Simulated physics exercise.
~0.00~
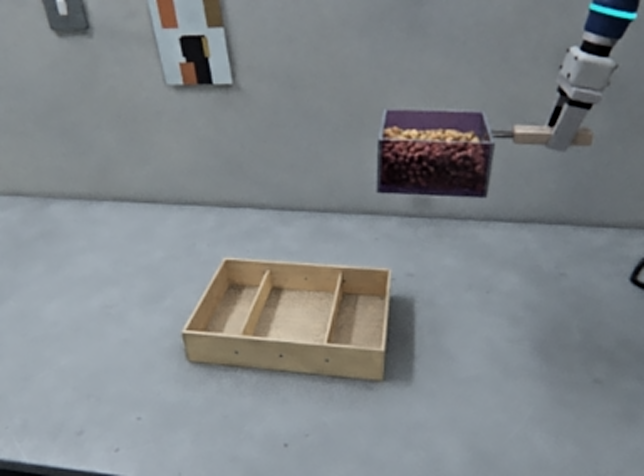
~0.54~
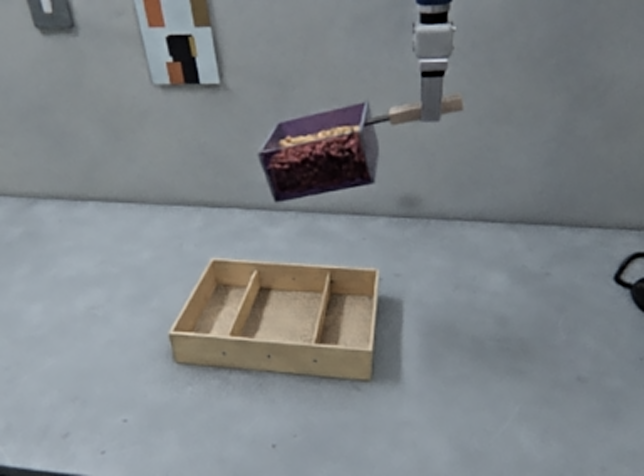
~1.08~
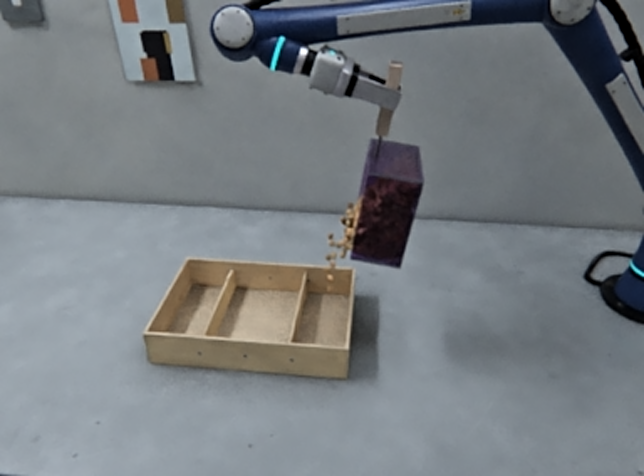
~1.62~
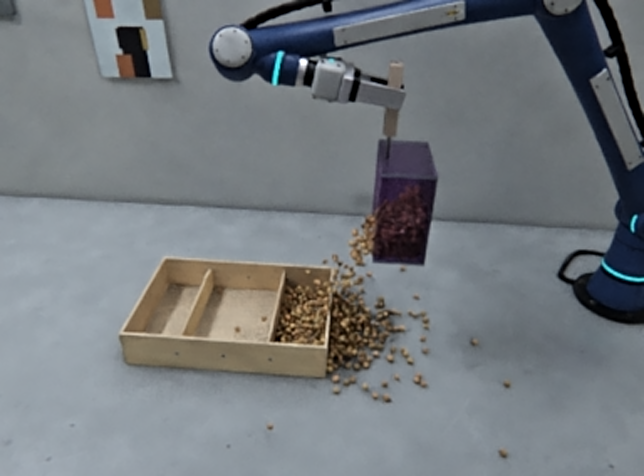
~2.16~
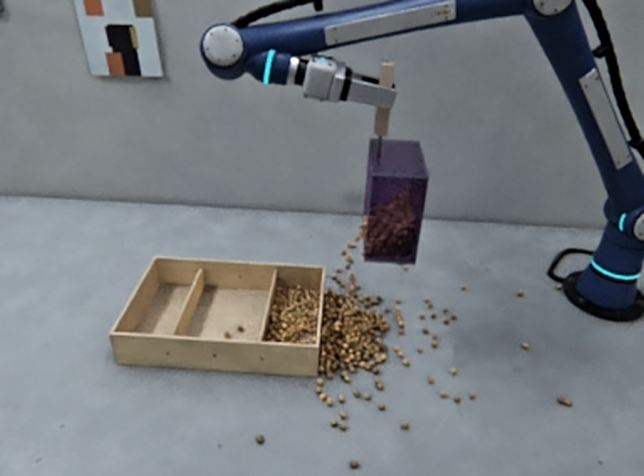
A blue and white robot arm tips a translucent purple box of small tan and dark reddish pieces above a pale wooden tray with three compartments. The grey tabletop stands before a plain grey wall with a colourful picture at upper left, seen from in front and slightly above. The box swings left over the tray, then moves back right as it turns on end. Pieces spill into the right compartment and onto the table beside it. Finally, the upright box still holds a dark heap, while tan pieces lie scattered around the tray's right end.
